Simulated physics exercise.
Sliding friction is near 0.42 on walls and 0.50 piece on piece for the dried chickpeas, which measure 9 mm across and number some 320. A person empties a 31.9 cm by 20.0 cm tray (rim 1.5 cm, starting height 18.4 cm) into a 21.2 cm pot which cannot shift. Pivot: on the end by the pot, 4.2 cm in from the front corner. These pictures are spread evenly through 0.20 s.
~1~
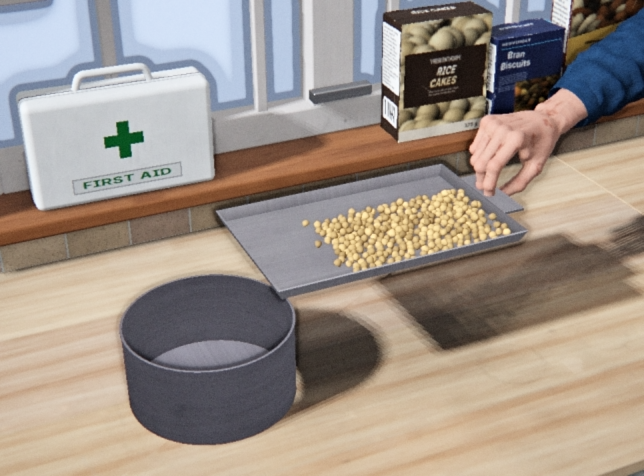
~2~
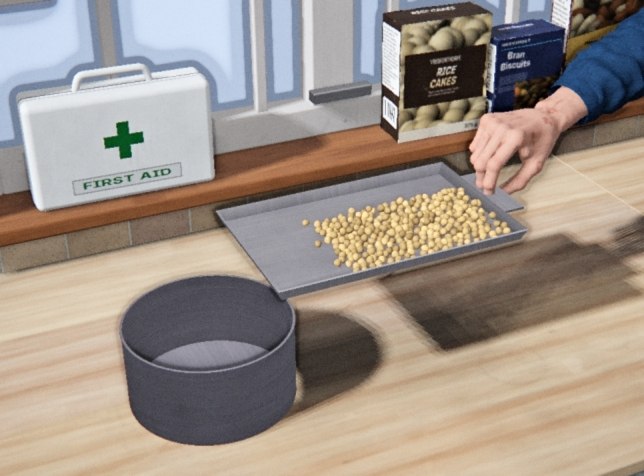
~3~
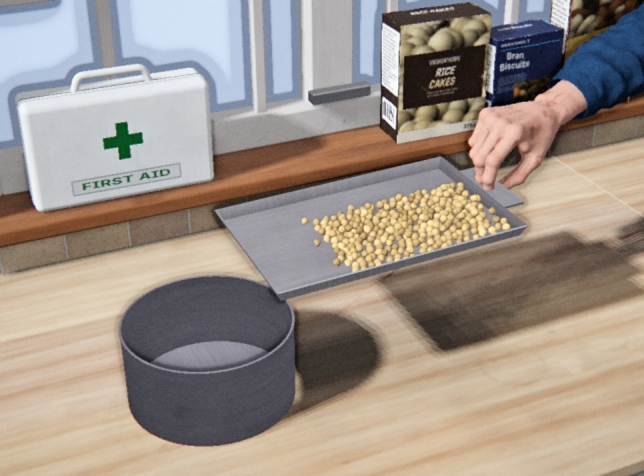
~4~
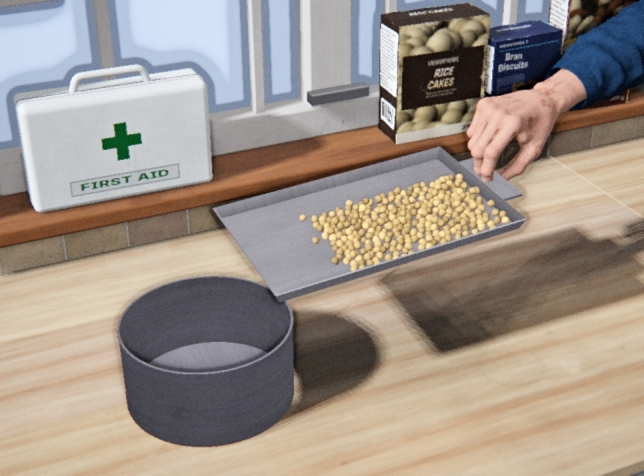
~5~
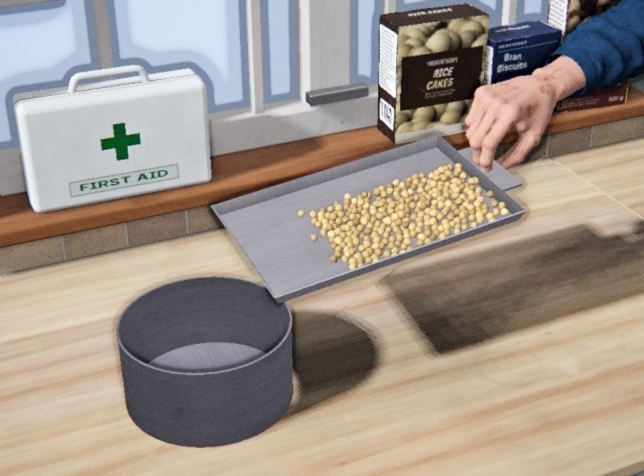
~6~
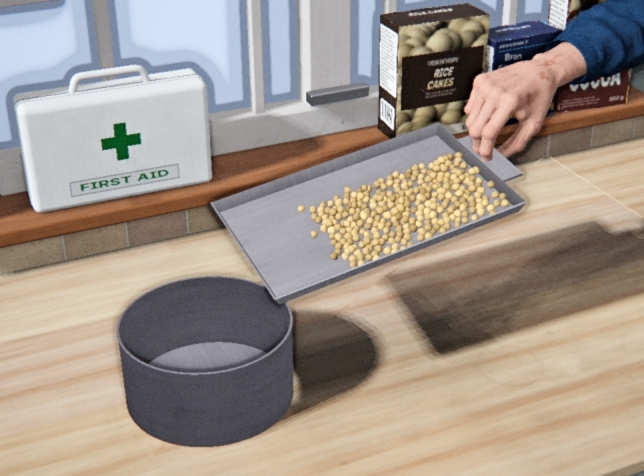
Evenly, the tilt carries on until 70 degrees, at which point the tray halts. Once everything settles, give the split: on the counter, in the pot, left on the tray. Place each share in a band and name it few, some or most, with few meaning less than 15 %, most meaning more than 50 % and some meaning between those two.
In the end: Counter most, pot some, tray few.
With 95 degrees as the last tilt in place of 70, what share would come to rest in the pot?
Near 30 %, then.
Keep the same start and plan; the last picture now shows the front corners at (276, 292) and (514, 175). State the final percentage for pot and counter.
Pot 65; counter 25.
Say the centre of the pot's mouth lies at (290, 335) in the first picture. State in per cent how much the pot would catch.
About 95 per cent.
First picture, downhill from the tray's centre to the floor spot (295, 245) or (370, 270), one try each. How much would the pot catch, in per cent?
Around 65 % for the first direction, around 0 % for the second.
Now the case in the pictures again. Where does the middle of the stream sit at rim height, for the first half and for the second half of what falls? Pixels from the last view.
It passes about (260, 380) first and (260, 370) afterwards.
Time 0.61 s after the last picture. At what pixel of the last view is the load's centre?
(300, 267) or thereabouts.
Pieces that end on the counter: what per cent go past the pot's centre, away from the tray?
Some 60 per cent.
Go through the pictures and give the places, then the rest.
In the first picture, tray tilt 0 degrees, front corners at (282, 287) and (521, 229); middle of the pieces at (404, 229); pot at (208, 319).
In the second picture, tray tilt 1 degrees, front corners at (282, 288) and (521, 228); middle of the pieces at (404, 228).
In the third picture, tray tilt 2 degrees, front corners at (281, 289) and (520, 224); middle of the pieces at (403, 225).
In the fourth picture, tray tilt 5 degrees, front corners at (279, 291) and (519, 218), lowest corner left front; middle of the pieces at (402, 220).
In the fifth picture, tray tilt 8 degrees, front corners at (278, 293) and (518, 210), lowest corner left front; middle of the pieces at (401, 214).
In the sixth picture, tray tilt 11 degrees, front corners at (278, 294) and (519, 201), lowest corner left front; middle of the pieces at (401, 208); pot at (205, 321).
Then, 0.37 s after the last picture, tilt 40 degrees; the tray holds 100 %, the pot 0 %.
Then, 0.61 s after the last picture, tilt 59 degrees; the tray holds 85 %, the pot 0 %.
Then, 0.96 s after the last picture, tilt 70 degrees; the tray holds 15 %, the pot 20 %.
In the end, counter 70 %, pot 25 %, tray 5 %.
